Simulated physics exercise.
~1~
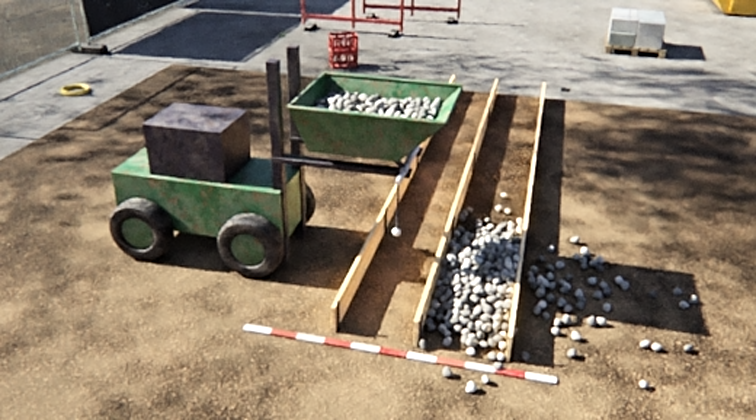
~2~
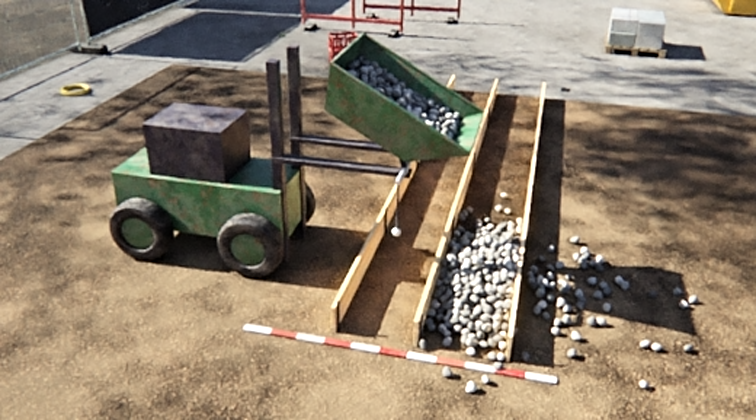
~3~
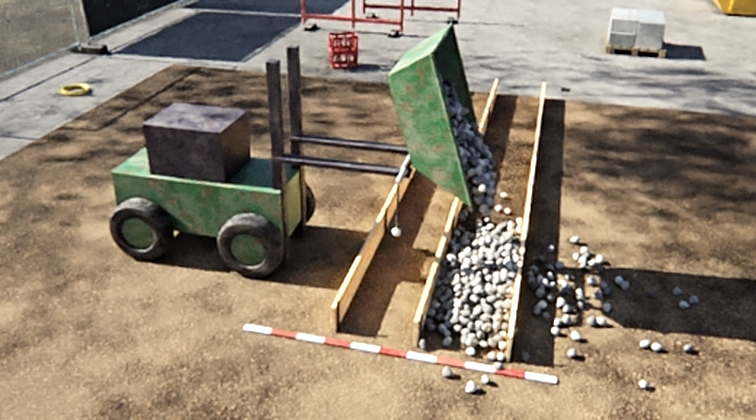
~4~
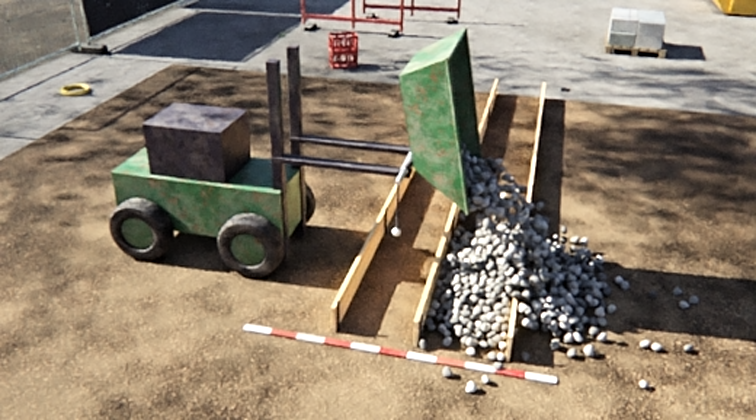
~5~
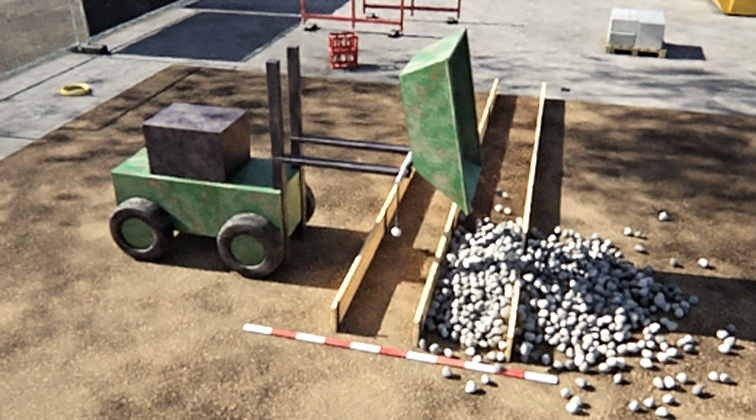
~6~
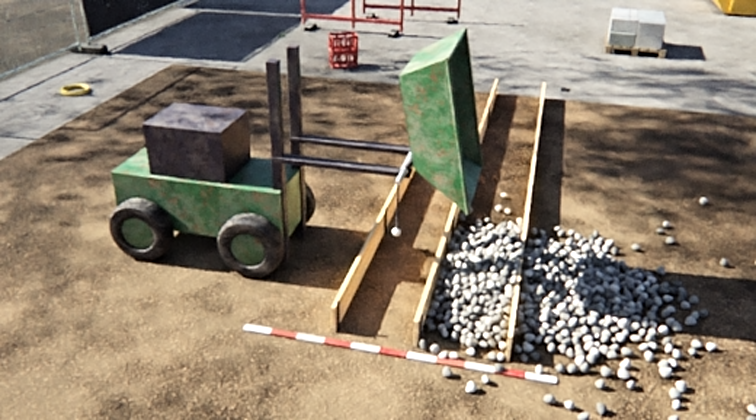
A sunlit dirt yard edged by grey paving is seen from above. A green vehicle with a dark block on top stands at left, holding a green skip of pale round stones over wooden planks, with a heap of similar stones already lying at right and a red and white staff in front. The skip tips to the right, steeper and steeper, while the vehicle stays put. Stones slide out onto the heap, pour over the right-hand plank and spread across the dirt. Finally the skip hangs steeply tilted and still, with a broad pile straddling that plank and strays scattered beyond.
